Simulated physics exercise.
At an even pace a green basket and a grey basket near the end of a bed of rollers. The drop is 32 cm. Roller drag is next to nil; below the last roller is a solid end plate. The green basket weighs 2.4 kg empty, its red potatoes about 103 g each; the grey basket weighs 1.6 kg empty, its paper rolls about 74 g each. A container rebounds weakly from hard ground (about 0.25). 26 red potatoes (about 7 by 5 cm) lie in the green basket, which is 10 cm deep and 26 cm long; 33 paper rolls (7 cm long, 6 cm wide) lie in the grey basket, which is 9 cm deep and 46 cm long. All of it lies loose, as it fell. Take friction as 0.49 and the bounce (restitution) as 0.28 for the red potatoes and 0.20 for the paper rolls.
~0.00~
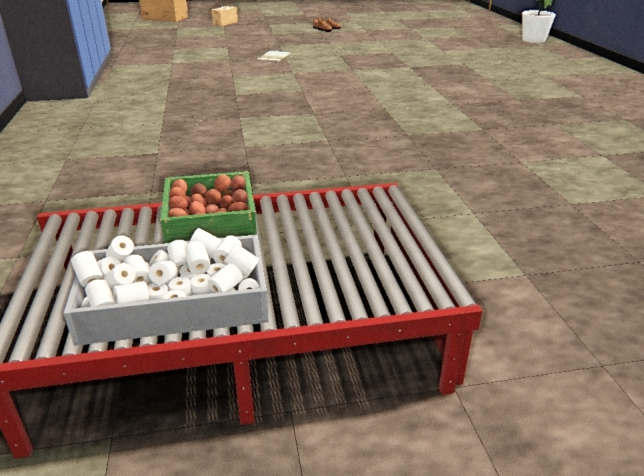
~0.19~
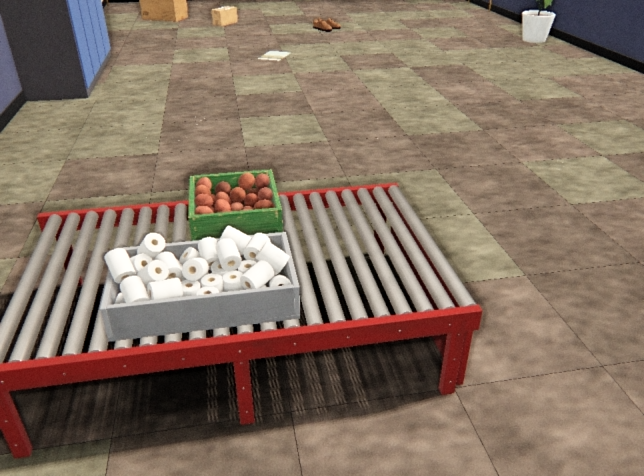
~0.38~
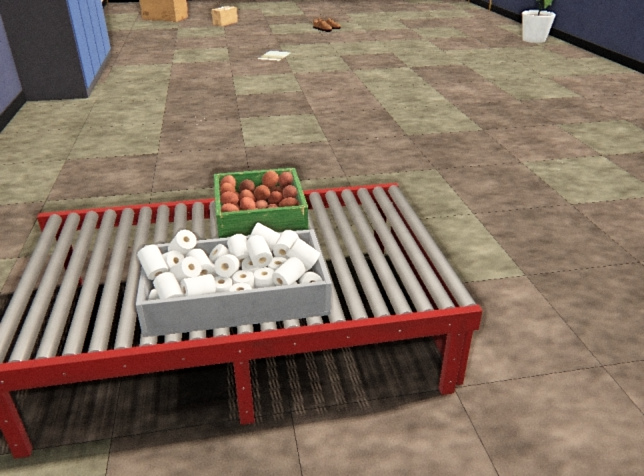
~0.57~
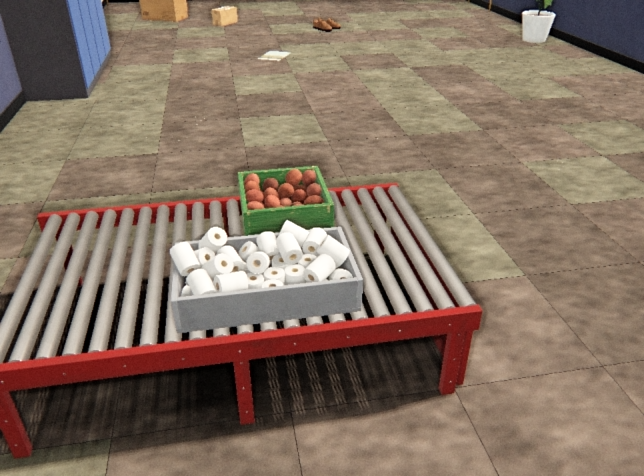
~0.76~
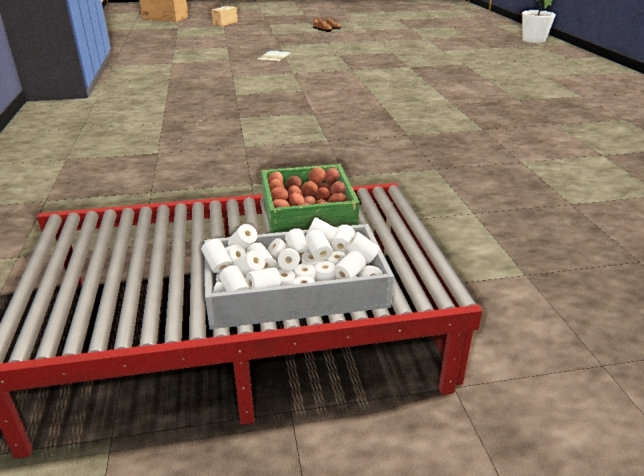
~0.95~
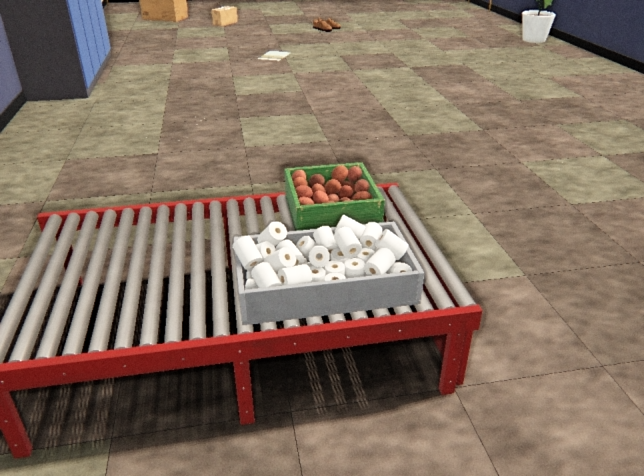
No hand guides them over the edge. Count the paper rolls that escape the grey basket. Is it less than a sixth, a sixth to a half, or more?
Out of the grey basket go between a sixth and a half of the paper rolls.
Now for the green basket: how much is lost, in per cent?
Green basket 70 per cent.
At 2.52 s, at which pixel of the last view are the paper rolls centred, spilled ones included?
Near (518, 302).
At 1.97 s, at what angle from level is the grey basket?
Roughly 0°.
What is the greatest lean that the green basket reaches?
About 100°.
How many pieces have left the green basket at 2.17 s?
About: Green basket 8.
After 1.20 s, the overhang begins.
After 1.97 s, the green basket leans 60° with 0 of 26 out and the grey basket is level with 0 of 33 out.
After 2.17 s, the green basket has gone over with 7 of 26 out and the grey basket leans 27° with 0 of 33 out.
After 2.52 s, the green basket has gone over with 19 of 26 out and the grey basket leans 47° with 9 of 33 out.
Final count (at 3.11 s), the green basket has gone over with 19 of 26 out and the grey basket leans 47° with 11 of 33 out. Asked share, 11 of 33, 33 per cent.
